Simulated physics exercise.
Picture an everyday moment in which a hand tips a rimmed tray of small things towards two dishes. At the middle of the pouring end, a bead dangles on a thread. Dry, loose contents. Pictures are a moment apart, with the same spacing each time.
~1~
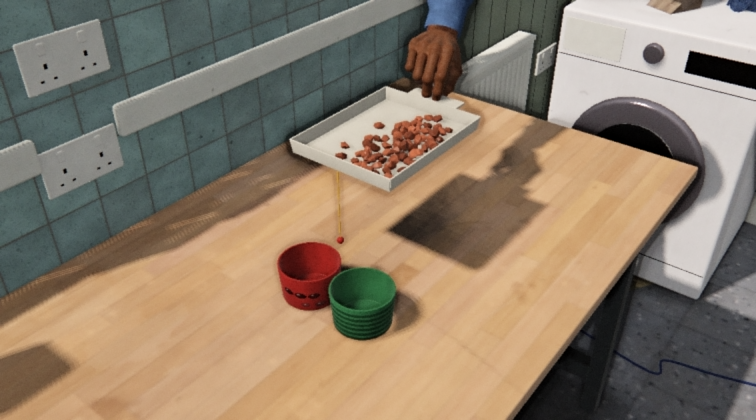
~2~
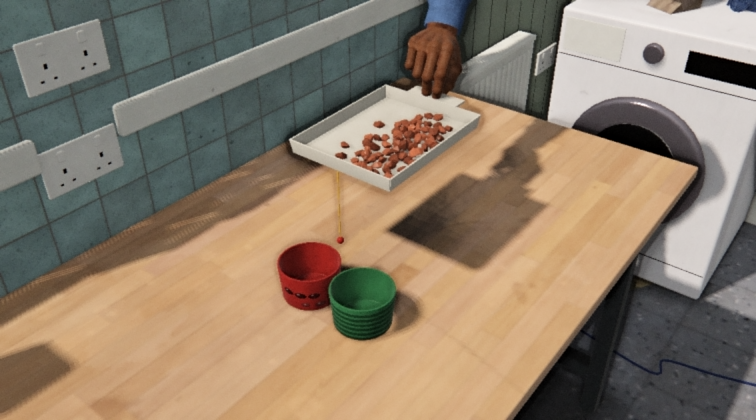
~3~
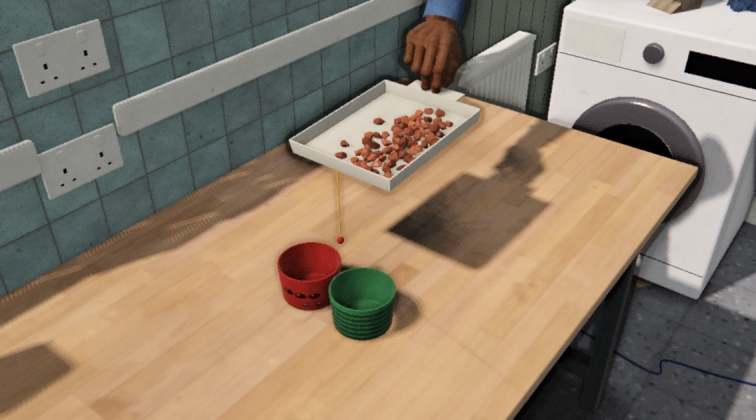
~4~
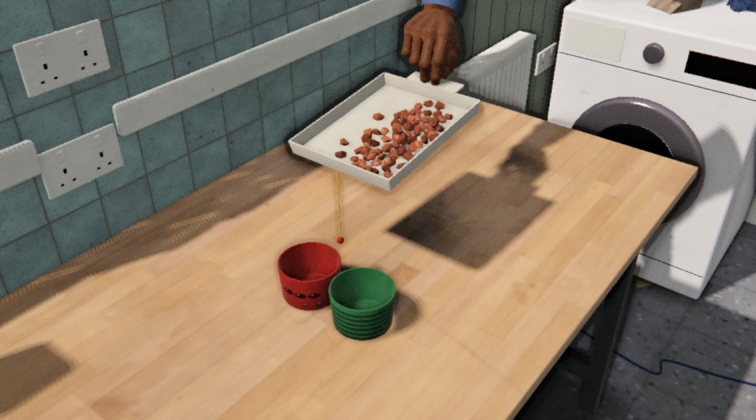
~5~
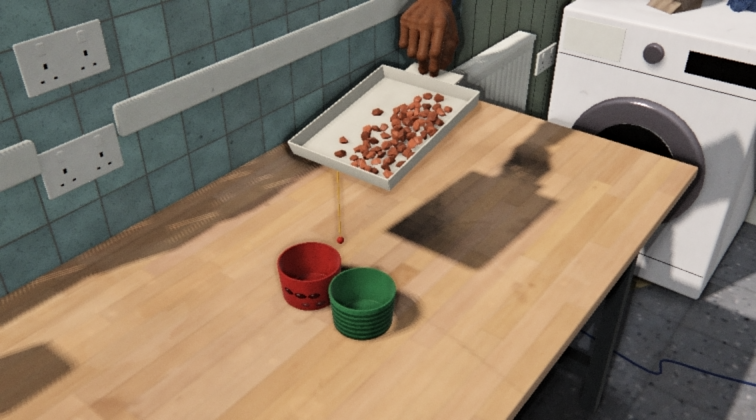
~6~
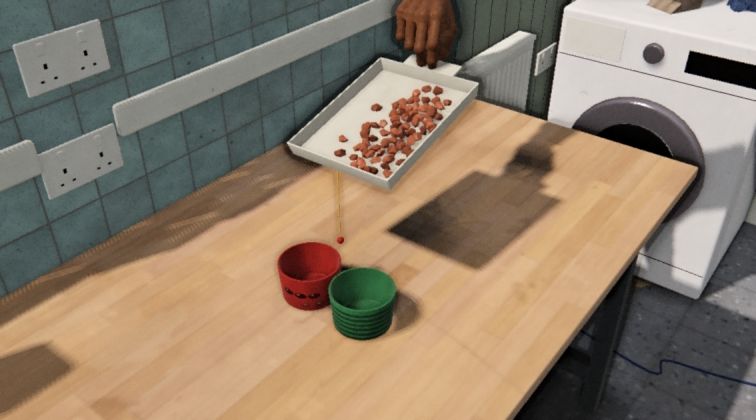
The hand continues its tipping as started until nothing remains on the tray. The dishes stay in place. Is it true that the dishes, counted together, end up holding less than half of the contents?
No, more than half.
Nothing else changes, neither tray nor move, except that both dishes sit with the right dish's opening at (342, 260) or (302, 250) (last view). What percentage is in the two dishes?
The first try gives 30 per cent, the second 40 per cent.
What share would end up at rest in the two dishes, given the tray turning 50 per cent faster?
About 70 per cent.
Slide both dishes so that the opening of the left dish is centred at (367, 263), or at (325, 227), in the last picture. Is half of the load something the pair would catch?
Well, the minor share the first time and the minor share the second time.
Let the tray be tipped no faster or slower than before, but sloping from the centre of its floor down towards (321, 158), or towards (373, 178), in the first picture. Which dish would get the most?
Result of try 1 is the left side, of try 2 the right side.
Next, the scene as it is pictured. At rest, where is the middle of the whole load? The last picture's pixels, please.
The centre settles at about (310, 291).
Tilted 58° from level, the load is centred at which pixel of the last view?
The middle of the pieces shows up near (351, 149).
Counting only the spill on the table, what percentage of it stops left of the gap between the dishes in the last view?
Close to 100 in a hundred.
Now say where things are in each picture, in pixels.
Corners of the pouring end at (293, 139) and (390, 178), level; middle of the load at (404, 145), bits of crushed brick; left dish at (289, 290); right dish at (342, 320); bead on its thread at (340, 240), in the first frame.
Corners of the pouring end at (293, 139) and (390, 178), level; middle of the load at (404, 144), in the second frame.
Corners of the pouring end at (292, 140) and (389, 178), tipped barely, level across its low end; middle of the load at (404, 142), in the third frame.
Corners of the pouring end at (291, 141) and (388, 178), tipped a little, level across its low end; middle of the load at (404, 138), in the fourth frame.
Corners of the pouring end at (291, 141) and (388, 178), tipped a little, level across its low end; middle of the load at (403, 134), in the fifth frame.
Corners of the pouring end at (290, 142) and (387, 178), tipped clearly, level across its low end; middle of the load at (402, 130); left dish at (289, 290); right dish at (342, 320), in the sixth frame.
Soon, tray tipped steeply; all on the tray.
A while on, tray tipped right over; most on the tray; a stray few in the right dish; a small part in the left dish; a stray few in the air.
Towards the end, tray tipped past a quarter turn; about a quarter in the right dish; about half in the left dish; about a quarter outside both.
Finally, tray tipped past a quarter turn; about a quarter in the right dish; about half in the left dish; about a quarter outside both.
